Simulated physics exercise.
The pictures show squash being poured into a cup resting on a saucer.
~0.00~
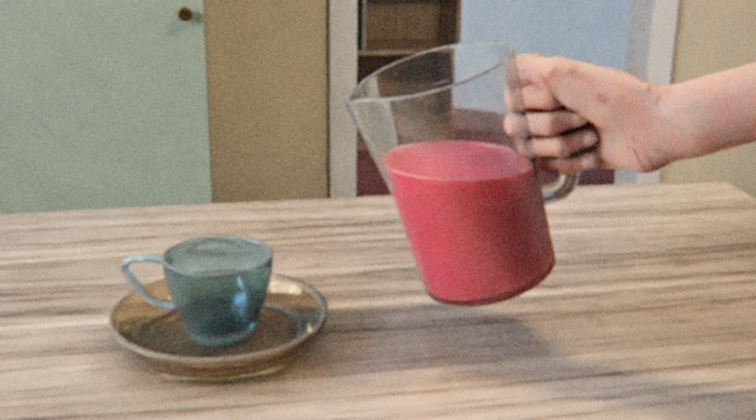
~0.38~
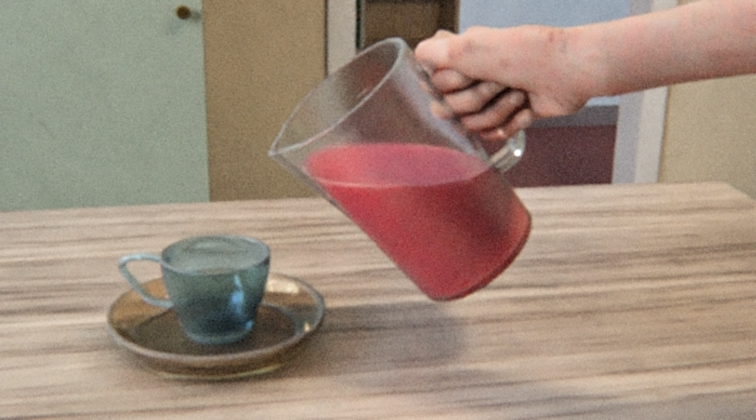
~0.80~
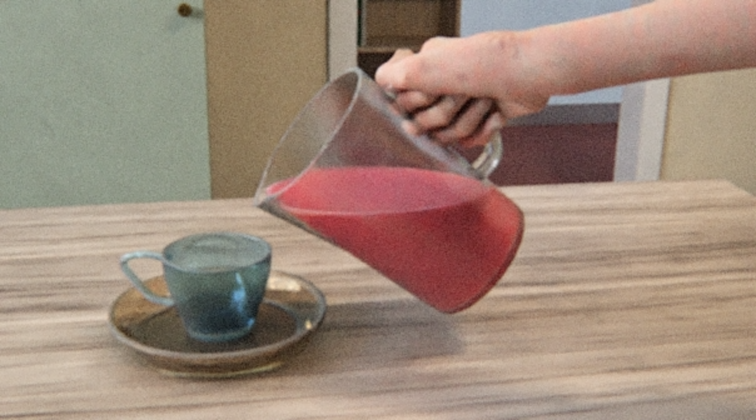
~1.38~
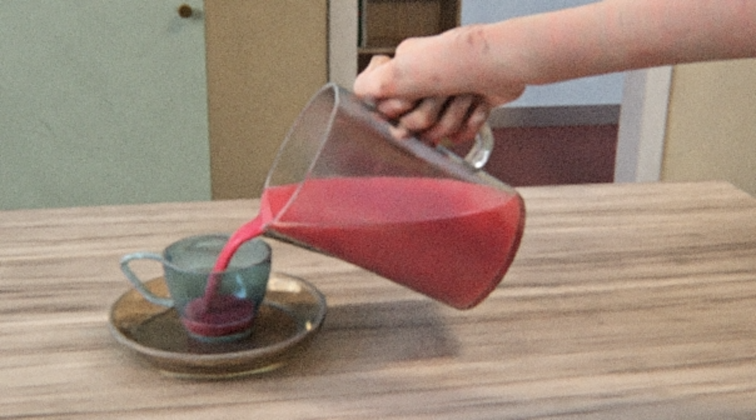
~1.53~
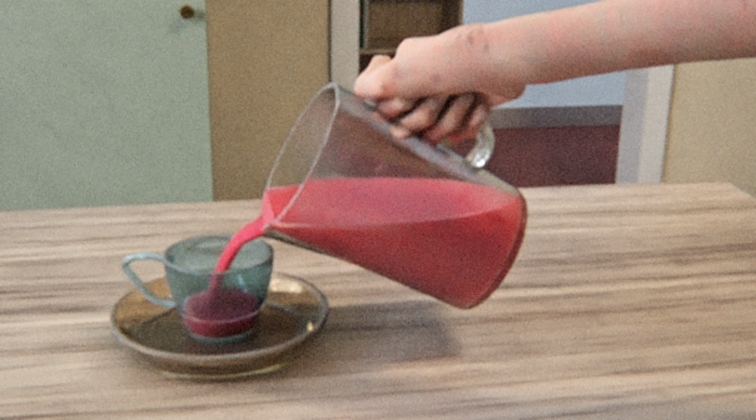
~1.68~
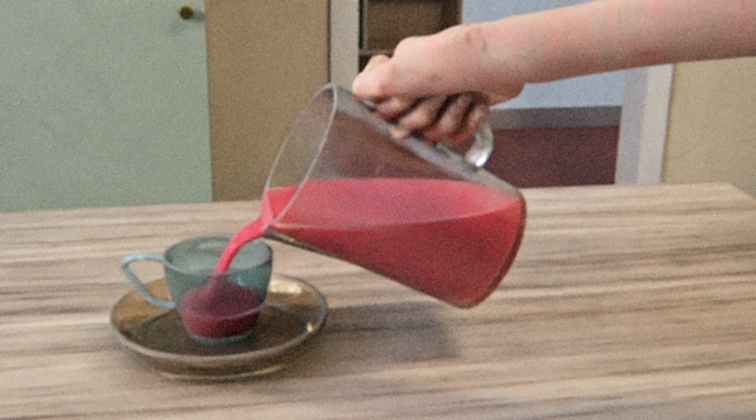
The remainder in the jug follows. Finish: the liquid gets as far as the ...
It gets as far as the table.
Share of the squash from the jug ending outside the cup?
Near 75 per cent.
By 6.0 s, the cup is full to the brim; the saucer is wet, with room to spare.
By 9.3 s, the cup is full to the brim; the saucer is full and running over.
By 12.2 s, the cup is full to the brim; the saucer is full and running over.
